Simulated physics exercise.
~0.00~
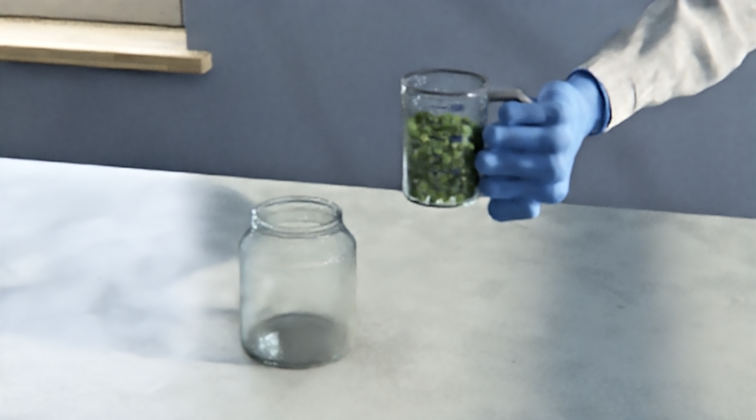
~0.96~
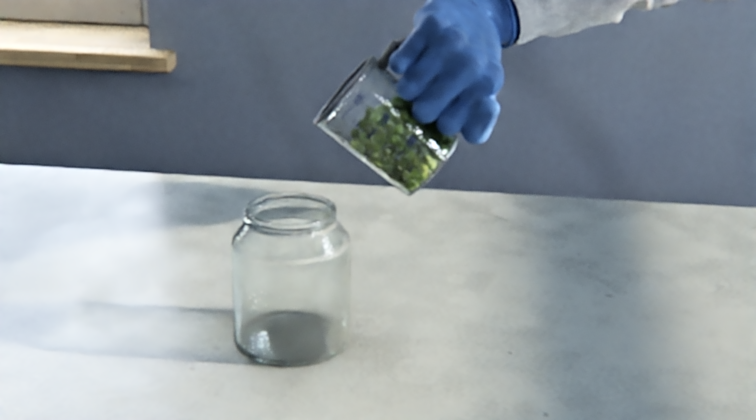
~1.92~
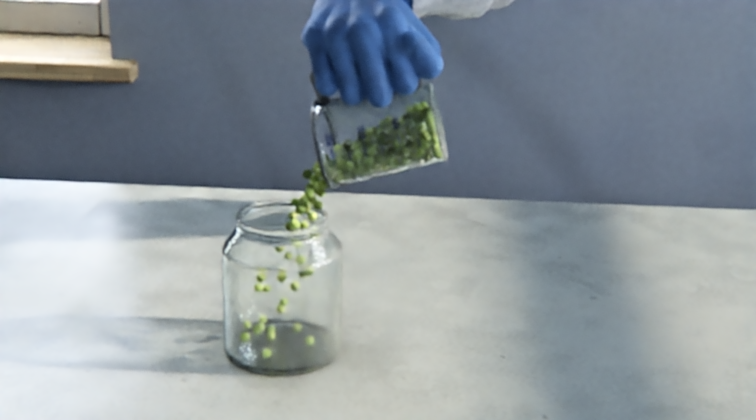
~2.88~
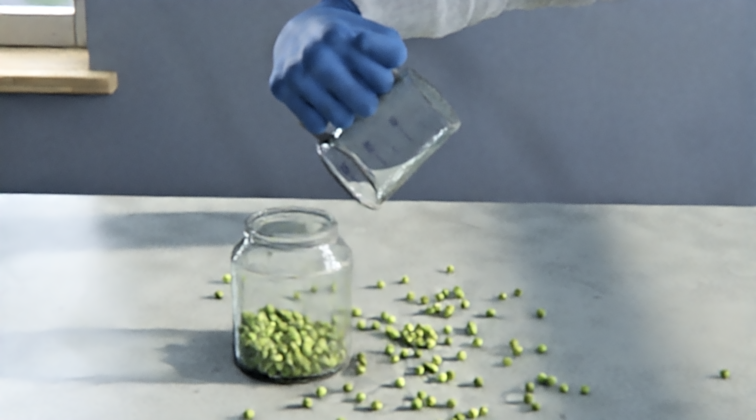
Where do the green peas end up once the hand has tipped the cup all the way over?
Most of the peas end up inside the jar, while some lie scattered on the tabletop around it. The cup is left empty.
